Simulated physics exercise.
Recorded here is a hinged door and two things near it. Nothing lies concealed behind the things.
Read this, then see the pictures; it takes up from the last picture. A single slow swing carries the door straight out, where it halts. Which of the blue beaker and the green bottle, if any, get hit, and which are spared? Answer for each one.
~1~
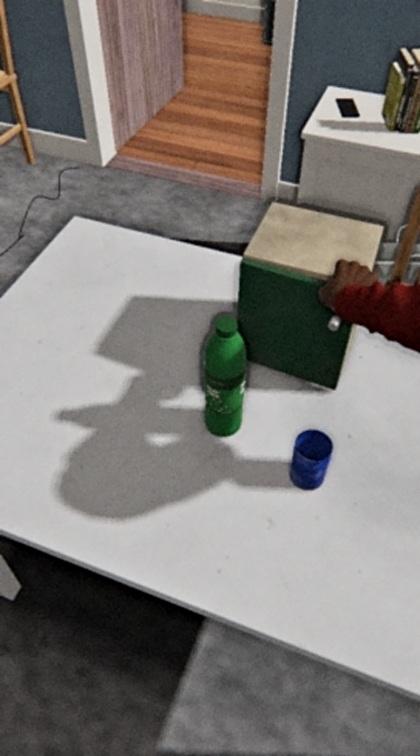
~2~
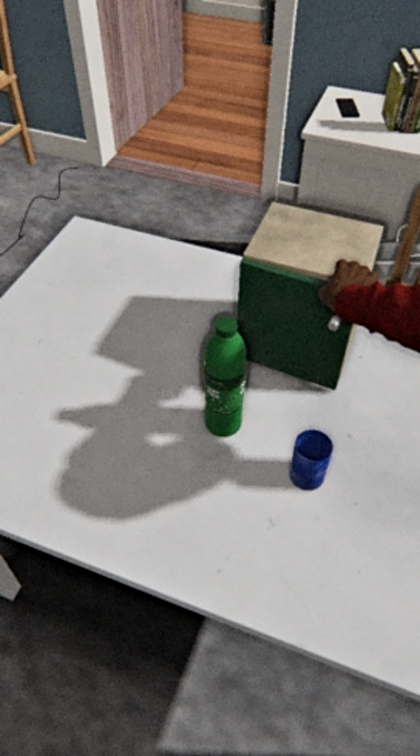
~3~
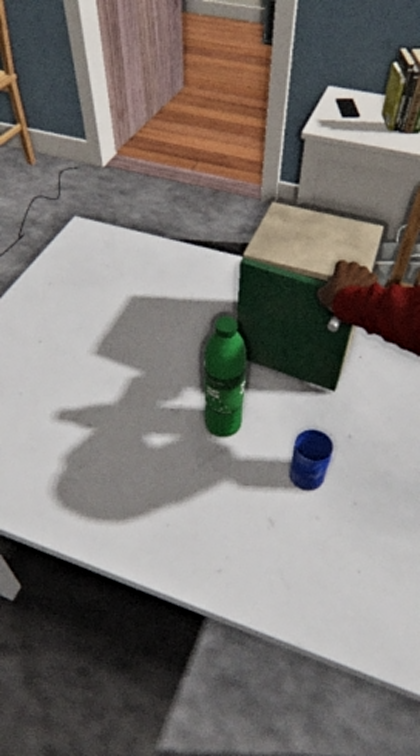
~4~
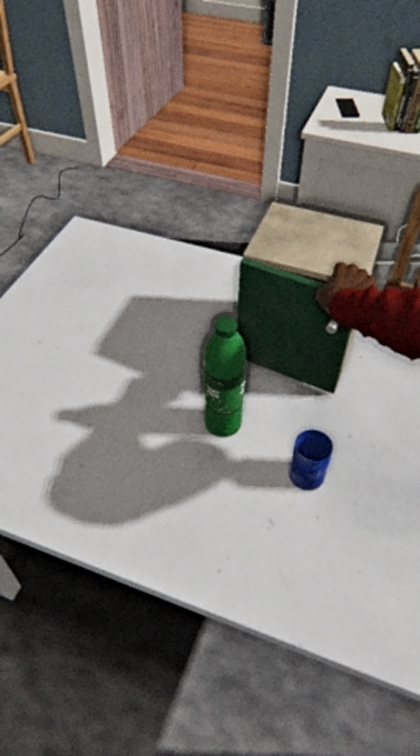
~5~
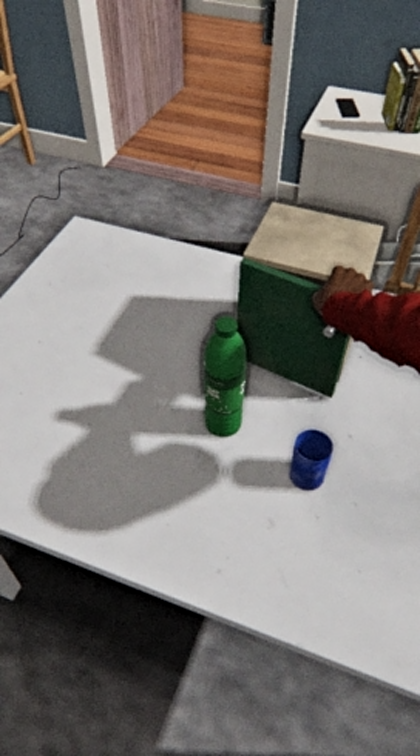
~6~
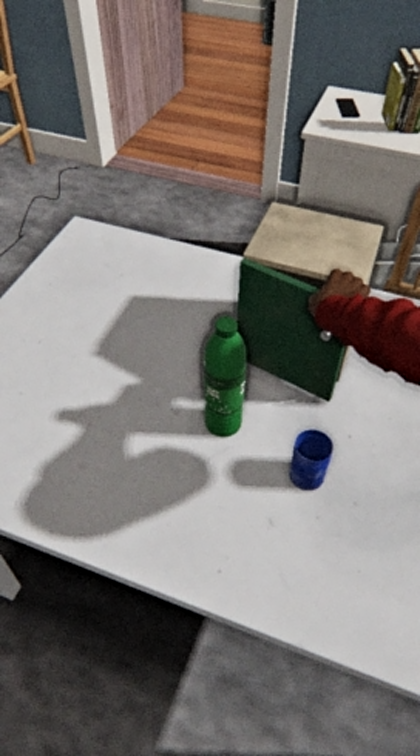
Here the blue beaker is spared, the green bottle gets hit.
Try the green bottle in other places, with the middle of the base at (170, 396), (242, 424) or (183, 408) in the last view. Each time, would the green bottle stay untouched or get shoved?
In order: It is spared, then gets bumped, then is spared.
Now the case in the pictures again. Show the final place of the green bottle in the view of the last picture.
Resting spot: Approximately (185, 374).
Then, 1.84 s after the last picture, door 71° open; blue beaker at rest near (311, 461); green bottle moved a little near (216, 378).
At rest, the blue beaker escapes contact, near (311, 461); the green bottle gets knocked, near (185, 374).
